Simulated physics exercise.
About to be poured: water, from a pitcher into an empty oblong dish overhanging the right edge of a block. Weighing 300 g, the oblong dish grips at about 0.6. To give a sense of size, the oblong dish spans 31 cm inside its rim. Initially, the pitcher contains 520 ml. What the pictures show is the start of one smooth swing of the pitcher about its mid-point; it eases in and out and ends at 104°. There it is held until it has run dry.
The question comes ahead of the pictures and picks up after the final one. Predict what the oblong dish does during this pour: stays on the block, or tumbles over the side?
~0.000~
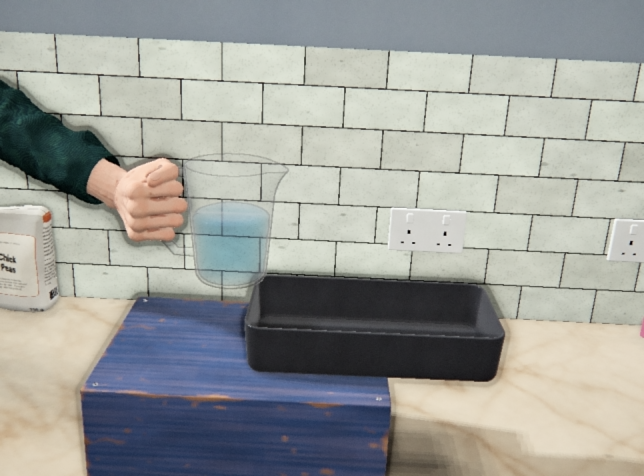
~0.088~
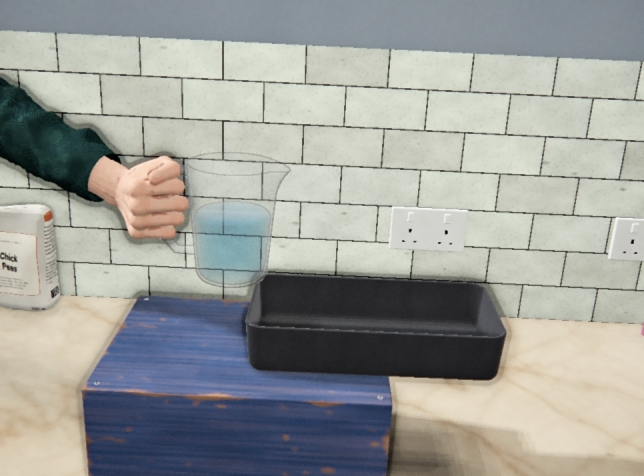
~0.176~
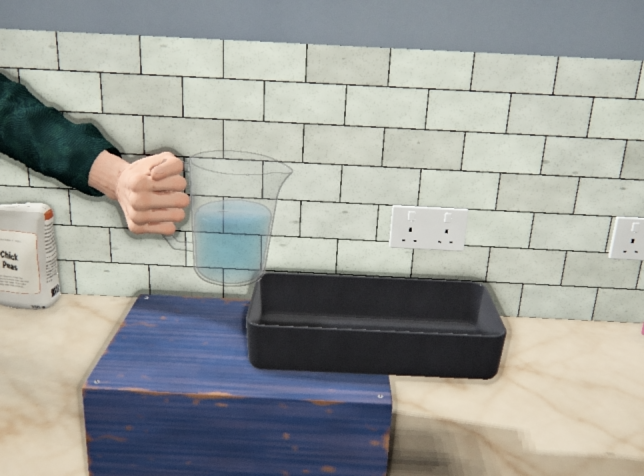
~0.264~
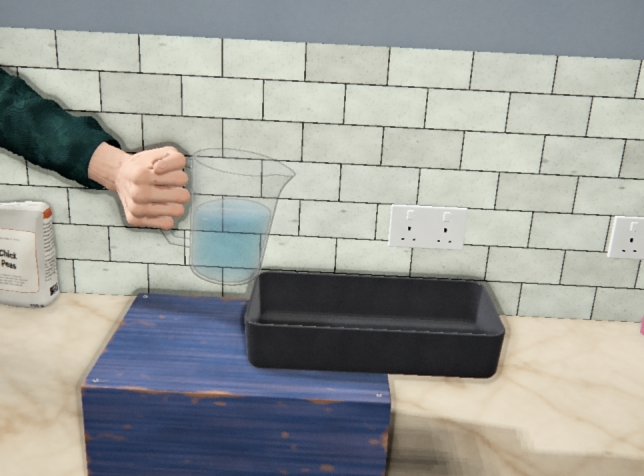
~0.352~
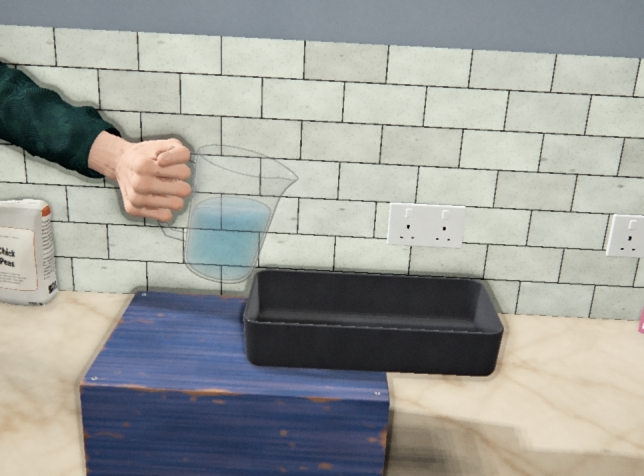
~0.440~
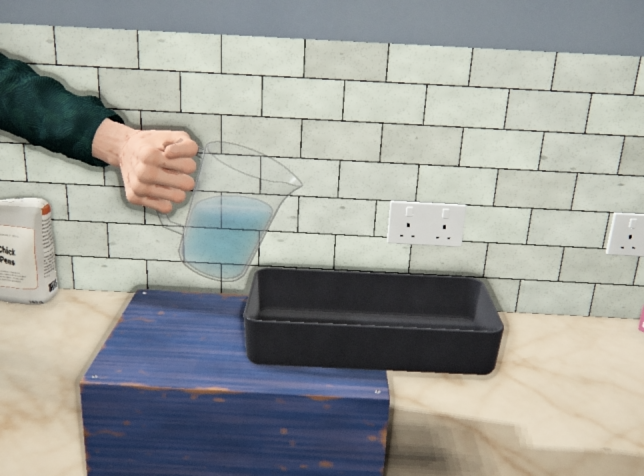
It stays on the block.
Then, 0.92 s in, the tilt is 67° and 96 per cent is still to pour; the oblong dish lies level with 0 per cent in it.
Then, 1.28 s in, the tilt is 96° and 39 per cent is still to pour; the oblong dish lies level with 48 per cent in it.
Then, 1.65 s in, the tilt is 104° and 2 per cent is still to pour; the oblong dish lies level with 95 per cent in it.
Then, 2.05 s in, the tilt is 104° and 0 per cent is still to pour; the oblong dish lies level with 99 per cent in it.
Finally, the oblong dish lies level with 99 per cent in it.
